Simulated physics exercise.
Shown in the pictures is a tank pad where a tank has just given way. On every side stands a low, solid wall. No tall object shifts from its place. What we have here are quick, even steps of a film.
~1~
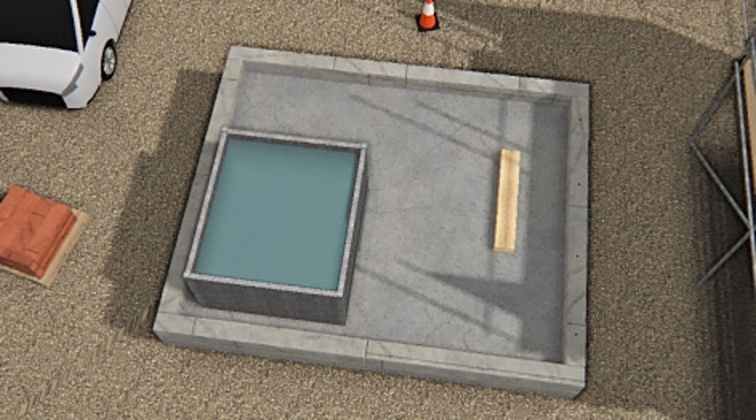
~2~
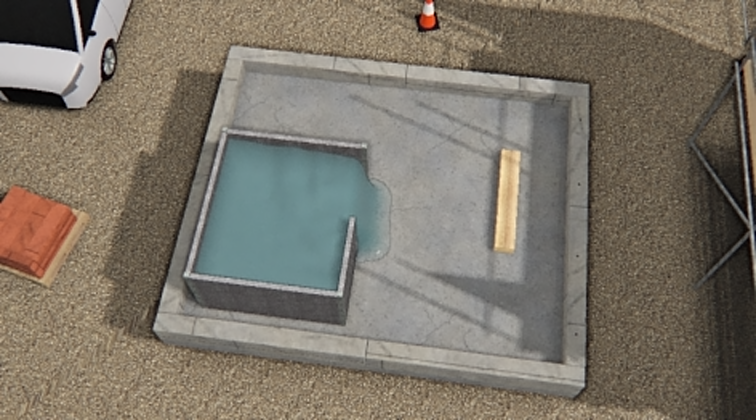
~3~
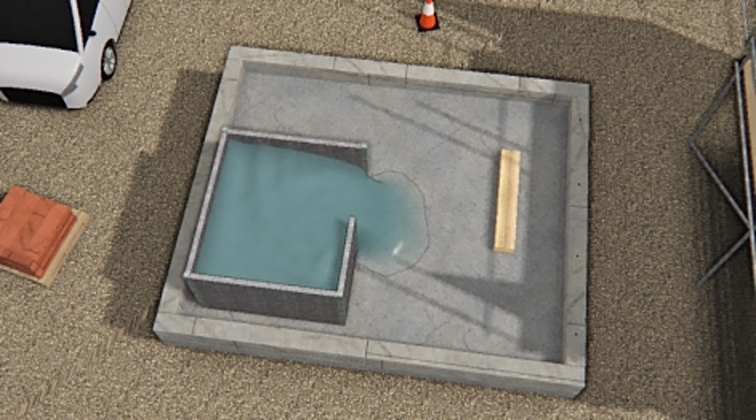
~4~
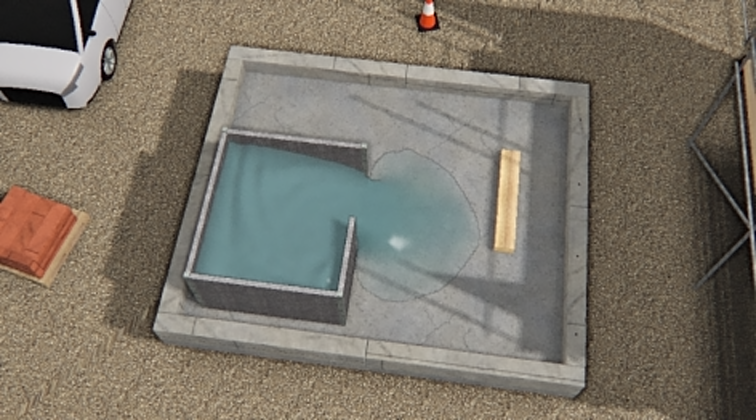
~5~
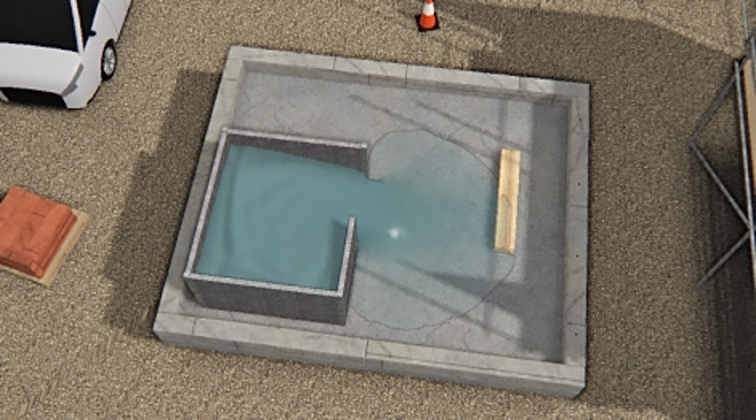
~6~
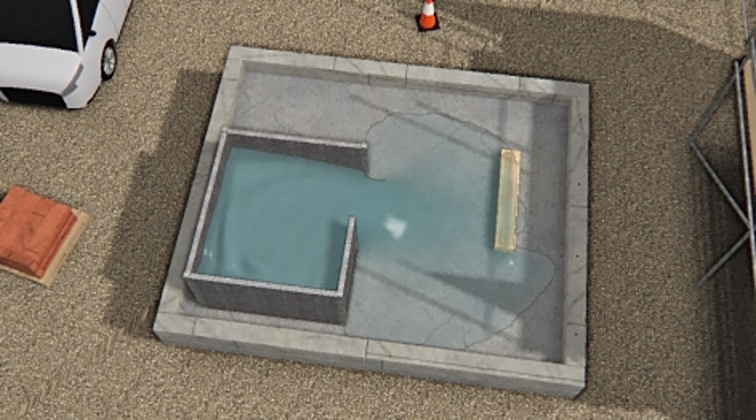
On a concrete pad ringed by a low wall, blue-green water pours through a gap in the right side of a square tank, fanning out across the floor and around a pale wooden block as the tank's level lowers.
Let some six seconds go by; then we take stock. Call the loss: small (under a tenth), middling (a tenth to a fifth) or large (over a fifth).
Small.
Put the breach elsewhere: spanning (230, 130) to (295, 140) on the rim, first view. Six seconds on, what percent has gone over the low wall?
Close to 20 per cent, I reckon.
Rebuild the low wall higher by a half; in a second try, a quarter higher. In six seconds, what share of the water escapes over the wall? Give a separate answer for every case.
The first case gives roughly 0 in a hundred and the second roughly 2 in a hundred.
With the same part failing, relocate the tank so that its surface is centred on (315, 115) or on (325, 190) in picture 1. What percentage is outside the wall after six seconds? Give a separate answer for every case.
Log: 20 percent, 10 percent, in order.
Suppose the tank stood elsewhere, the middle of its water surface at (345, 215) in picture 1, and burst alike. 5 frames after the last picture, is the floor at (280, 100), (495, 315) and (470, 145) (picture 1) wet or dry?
Untouched, submerged, submerged.
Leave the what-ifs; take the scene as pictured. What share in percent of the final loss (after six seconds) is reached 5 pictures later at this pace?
Near 5 in a hundred.
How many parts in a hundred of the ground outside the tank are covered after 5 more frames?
That works out at 65 %.
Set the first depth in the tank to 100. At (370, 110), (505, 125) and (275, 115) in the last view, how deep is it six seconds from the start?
First spot 10 %, second 20 %, third 20 %.
A moment on, water covers 55 % of the floor; the low wall has let 0 % over.
Next, water covers 55 % of the floor; the low wall has let 0 % over.
Then, water covers 60 % of the floor; the low wall has let 6 % over.
Later, water covers 75 % of the floor; the low wall has let 8 % over.
In the end, water covers 80 % of the floor; the low wall has let 8 % over.
